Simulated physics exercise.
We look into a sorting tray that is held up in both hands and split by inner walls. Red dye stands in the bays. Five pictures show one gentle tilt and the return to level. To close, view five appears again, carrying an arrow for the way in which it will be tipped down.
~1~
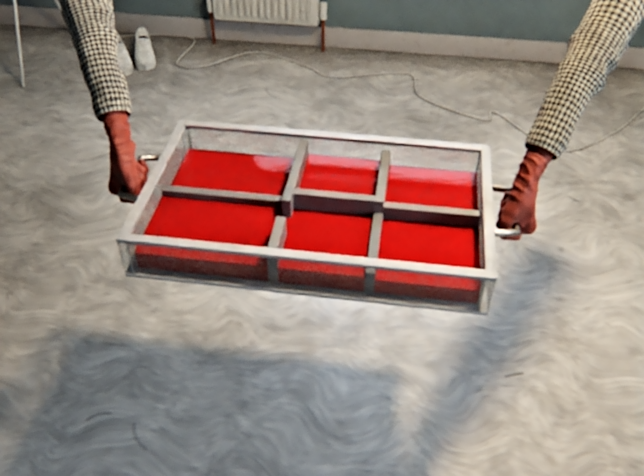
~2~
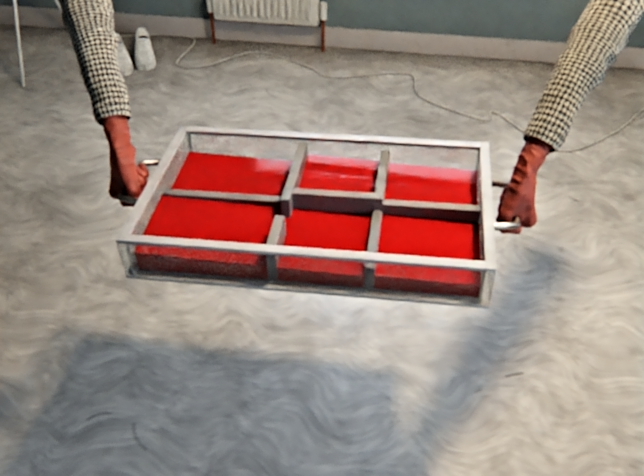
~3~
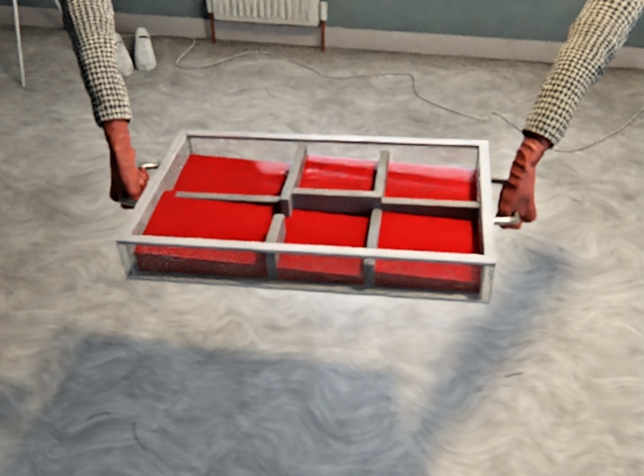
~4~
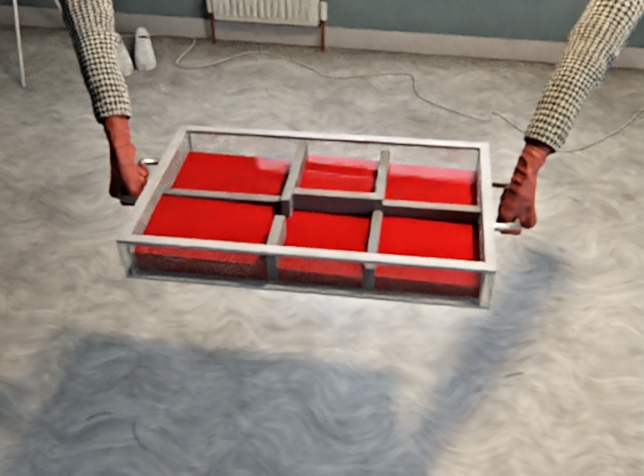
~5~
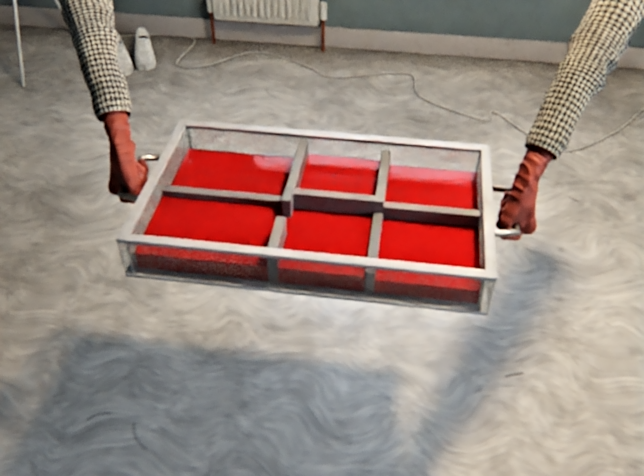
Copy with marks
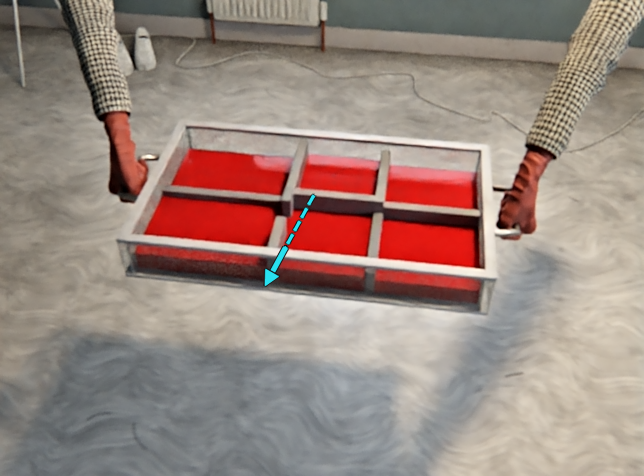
Divided tray of red liquid held in two hands, tilting slightly down to the back left, then levelling again above the floor.
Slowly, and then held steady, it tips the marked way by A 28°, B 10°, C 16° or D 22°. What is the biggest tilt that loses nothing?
The answer is tilt C.
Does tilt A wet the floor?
Yes.
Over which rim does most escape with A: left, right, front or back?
The front rim.
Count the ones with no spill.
Two of the four.
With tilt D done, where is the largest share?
That is the front left bay.
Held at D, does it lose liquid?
Yes, it does.
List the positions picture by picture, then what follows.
In the first frame, the tray is level; deepest in the back middle bay, at (340, 182), shallowest in the back left.
In the second frame, tipped about 3° down to the back left; no wall is crossed.
In the third frame, tipped about 5° down to the back left; liquid runs over the wall between the front left and back left bays.
In the fourth frame, tipped about 2° down to the back left; no wall is crossed.
In the fifth frame, the tray is level; deepest in the back middle bay, at (340, 182), shallowest in the back left.
The arrow ends at (267, 280).
If A is chosen, about 31 % goes over the rim.
If B is chosen, nothing spills; the front left bay holds the most.
If C is chosen, nothing spills; the front left bay holds the most.
If D is chosen, about 7 % goes over the rim.
